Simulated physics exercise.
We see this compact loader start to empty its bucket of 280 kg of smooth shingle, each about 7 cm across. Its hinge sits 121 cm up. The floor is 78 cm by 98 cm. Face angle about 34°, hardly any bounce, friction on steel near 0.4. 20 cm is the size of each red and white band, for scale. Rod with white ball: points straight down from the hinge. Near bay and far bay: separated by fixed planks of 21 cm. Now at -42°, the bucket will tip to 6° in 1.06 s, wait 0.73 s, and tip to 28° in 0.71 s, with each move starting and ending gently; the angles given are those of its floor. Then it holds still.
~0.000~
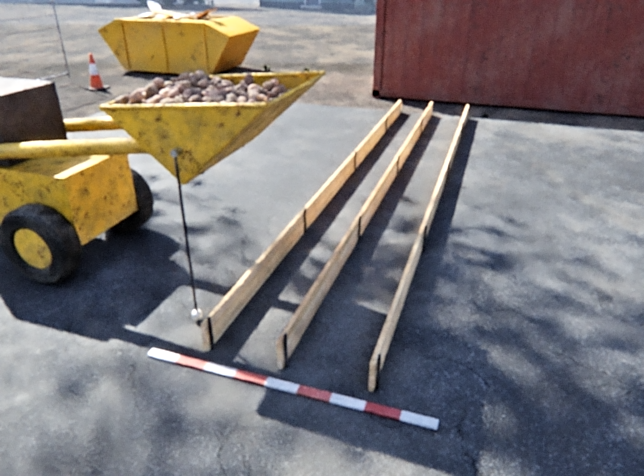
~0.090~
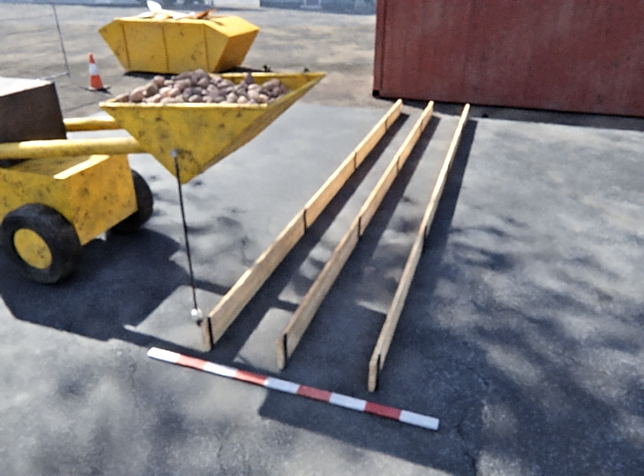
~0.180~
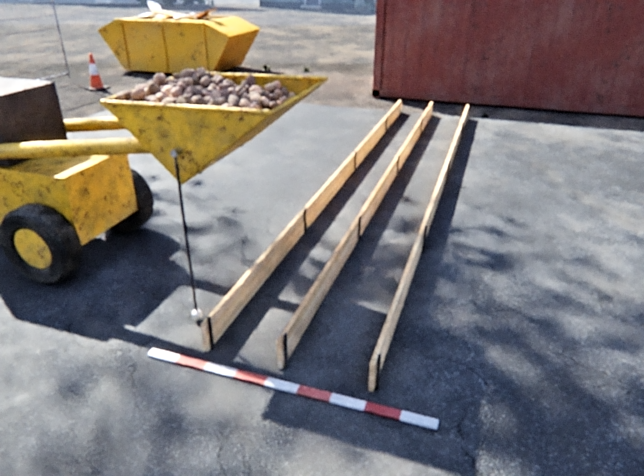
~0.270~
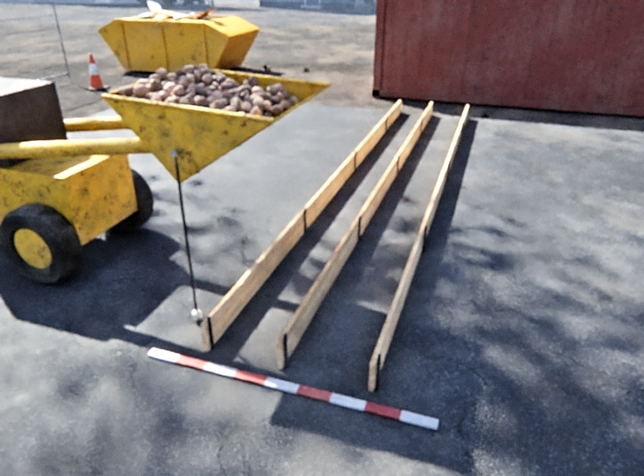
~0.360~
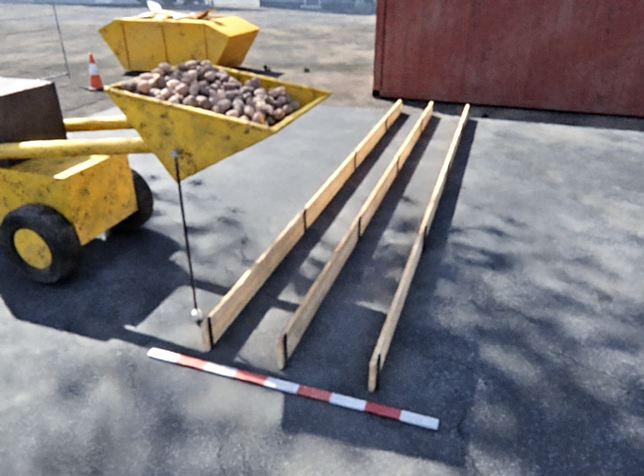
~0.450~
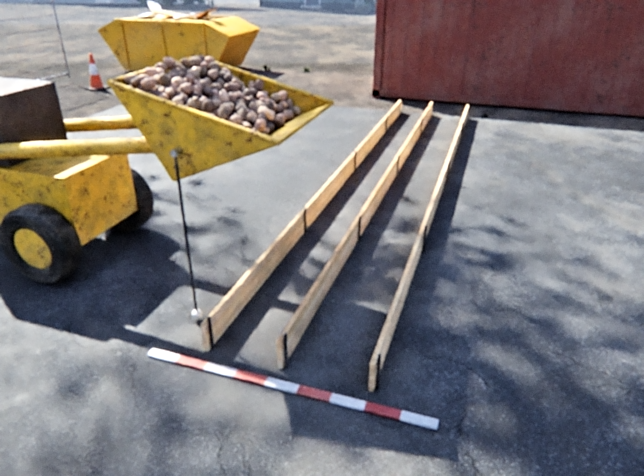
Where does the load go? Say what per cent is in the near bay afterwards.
About 10 per cent.
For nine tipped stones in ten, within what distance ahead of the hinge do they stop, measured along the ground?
Roughly 120 cm.
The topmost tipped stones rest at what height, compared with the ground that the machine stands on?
Top of heap: Approx. 32 cm above the machine's ground.
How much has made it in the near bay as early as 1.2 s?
Something like 0 in a hundred.
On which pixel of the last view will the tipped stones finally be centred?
Look at roughly (357, 292).
After 0.8 s the floor is at -1°; 100 % in the bucket; the foremost stones are at (271, 145).
After 1.2 s the floor is at 6°; 100 % in the bucket; the foremost stones are at (293, 161).
After 3.0 s the floor is at 28°; 16 % in the bucket, 21 % in the near bay, 63 % in the far bay; the foremost stones are at (388, 315).
After 5.5 s the floor is at 28°; 0 % in the bucket, 10 % in the near bay, 89 % in the far bay, 1 % past the last board; the foremost stones are at (410, 306).
